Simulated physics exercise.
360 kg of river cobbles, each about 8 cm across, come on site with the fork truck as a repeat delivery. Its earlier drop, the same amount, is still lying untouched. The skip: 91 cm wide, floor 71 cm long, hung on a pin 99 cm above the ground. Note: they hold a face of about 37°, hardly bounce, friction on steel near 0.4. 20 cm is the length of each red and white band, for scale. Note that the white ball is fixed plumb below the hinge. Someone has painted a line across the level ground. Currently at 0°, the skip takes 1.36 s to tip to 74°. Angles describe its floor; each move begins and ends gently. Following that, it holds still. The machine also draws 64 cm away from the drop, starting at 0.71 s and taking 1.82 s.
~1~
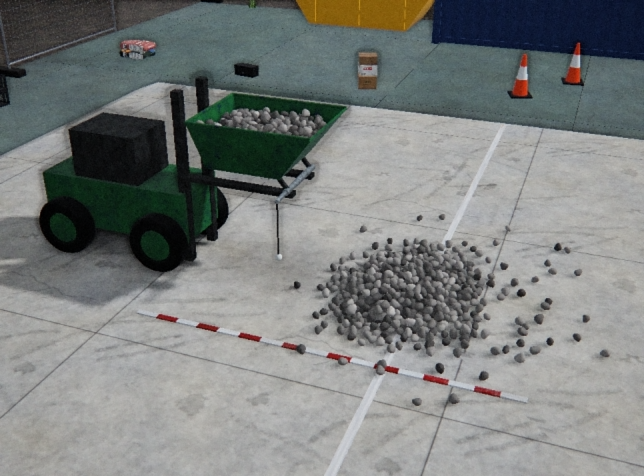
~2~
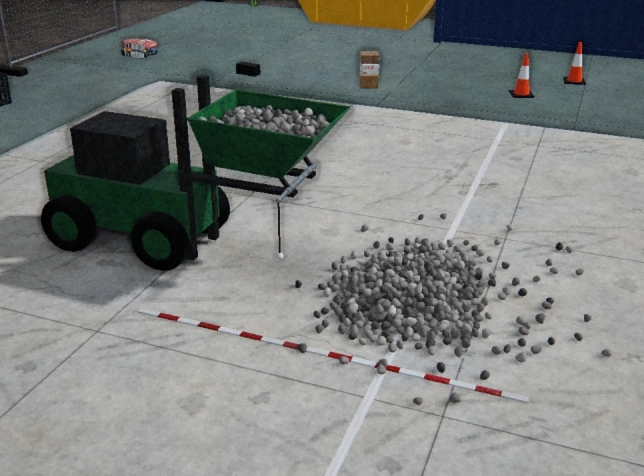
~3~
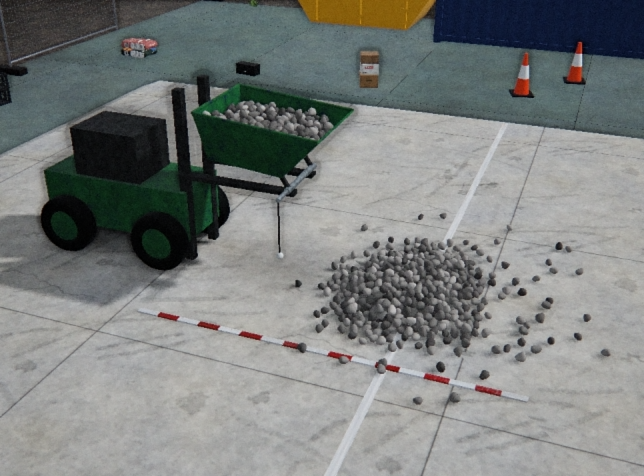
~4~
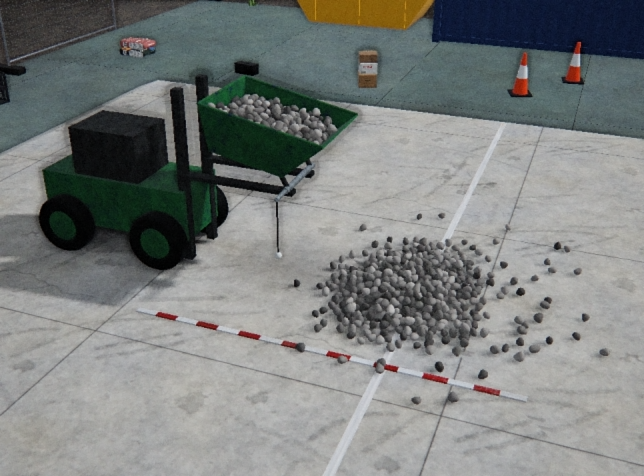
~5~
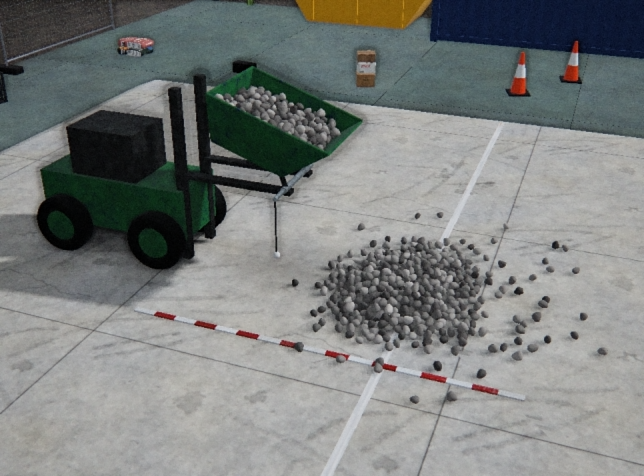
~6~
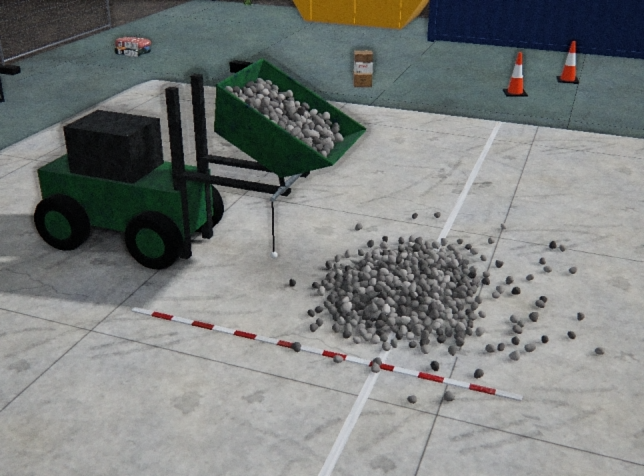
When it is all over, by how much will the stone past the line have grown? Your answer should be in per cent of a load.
By roughly 22 per cent of a load.
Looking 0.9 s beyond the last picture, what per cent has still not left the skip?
Close to 50 in a hundred is still held.
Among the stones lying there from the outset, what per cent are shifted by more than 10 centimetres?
About 15 %.
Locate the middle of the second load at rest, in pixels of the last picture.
Around (368, 274).
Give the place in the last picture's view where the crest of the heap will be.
Top pixel, roughly: (389, 263).
Then, 0.4 s after the last picture the floor is at 62°; in per cent of one load, 99 in the skip, 63 short of the line, 38 past the line; the foremost stones are at (584, 321).
Then, 0.9 s after the last picture the floor is at 74°; in per cent of one load, 51 in the skip, 109 short of the line, 40 past the line; the foremost stones are at (584, 321).
Then, 2.4 s after the last picture the floor is at 74°; in per cent of one load, 0 in the skip, 140 short of the line, 60 past the line; the foremost stones are at (585, 322).
Then, 4.8 s after the last picture the floor is at 74°; in per cent of one load, 0 in the skip, 140 short of the line, 60 past the line; the foremost stones are at (585, 322). Net gain past the line, 22.
